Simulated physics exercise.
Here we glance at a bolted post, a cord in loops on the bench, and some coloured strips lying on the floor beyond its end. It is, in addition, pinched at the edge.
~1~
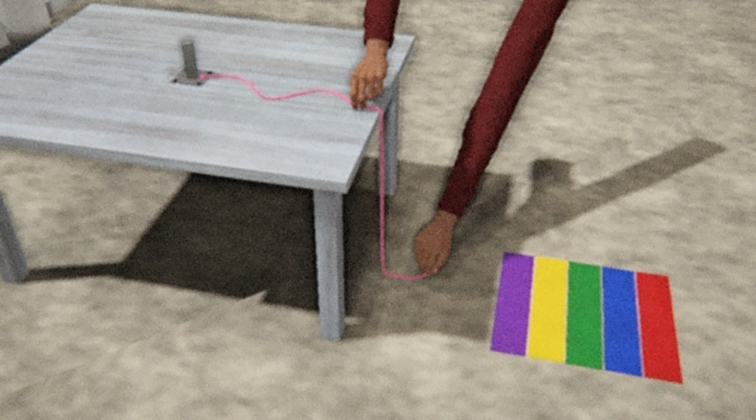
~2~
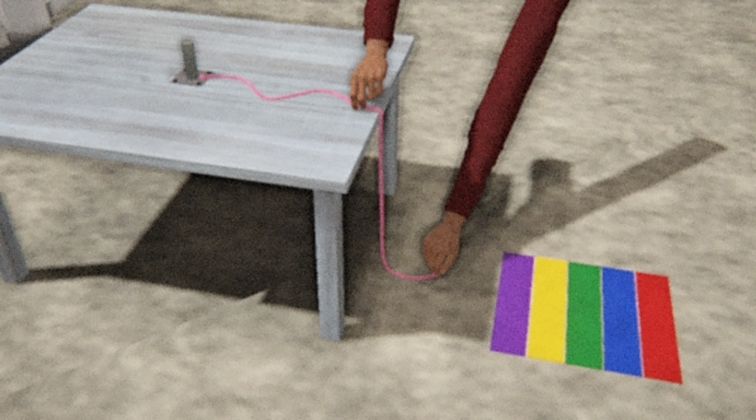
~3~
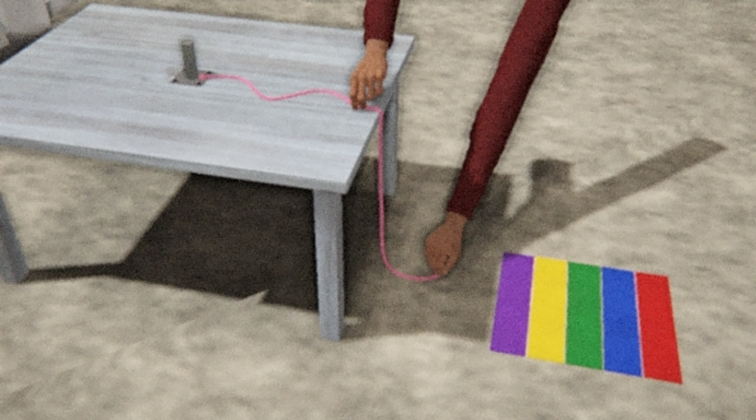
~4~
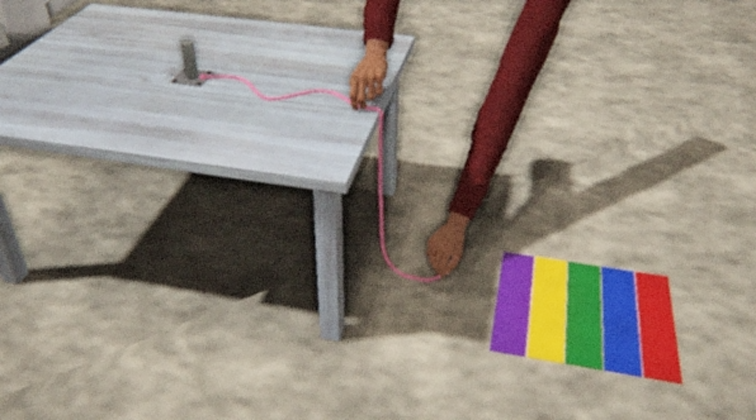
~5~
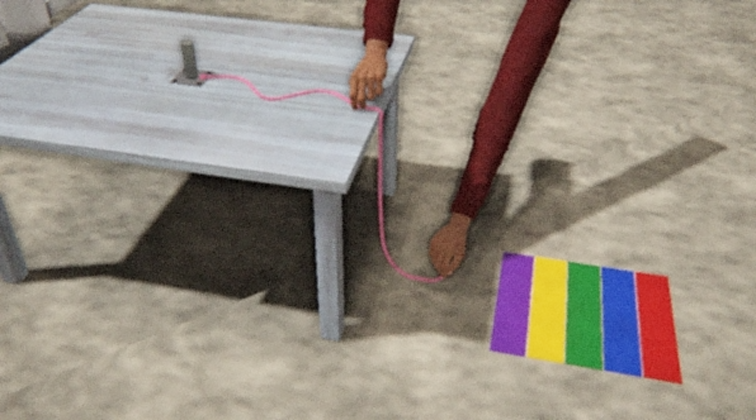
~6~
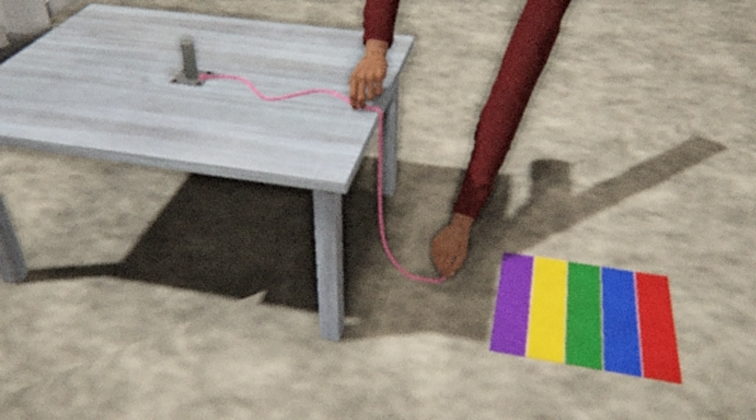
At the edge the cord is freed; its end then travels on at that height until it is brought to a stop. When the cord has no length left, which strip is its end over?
The green strip.
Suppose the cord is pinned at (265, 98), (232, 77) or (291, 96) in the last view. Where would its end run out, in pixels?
Respectively (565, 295), (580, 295) and (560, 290).
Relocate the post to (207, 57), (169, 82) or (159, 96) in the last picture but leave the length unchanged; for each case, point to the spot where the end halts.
First (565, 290), then (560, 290), and last (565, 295).
Soon after, end near (516, 285); over purple.
After that, end near (559, 292); over yellow.
At the stop, end near (584, 296); over green. It gets as far as the green strip.
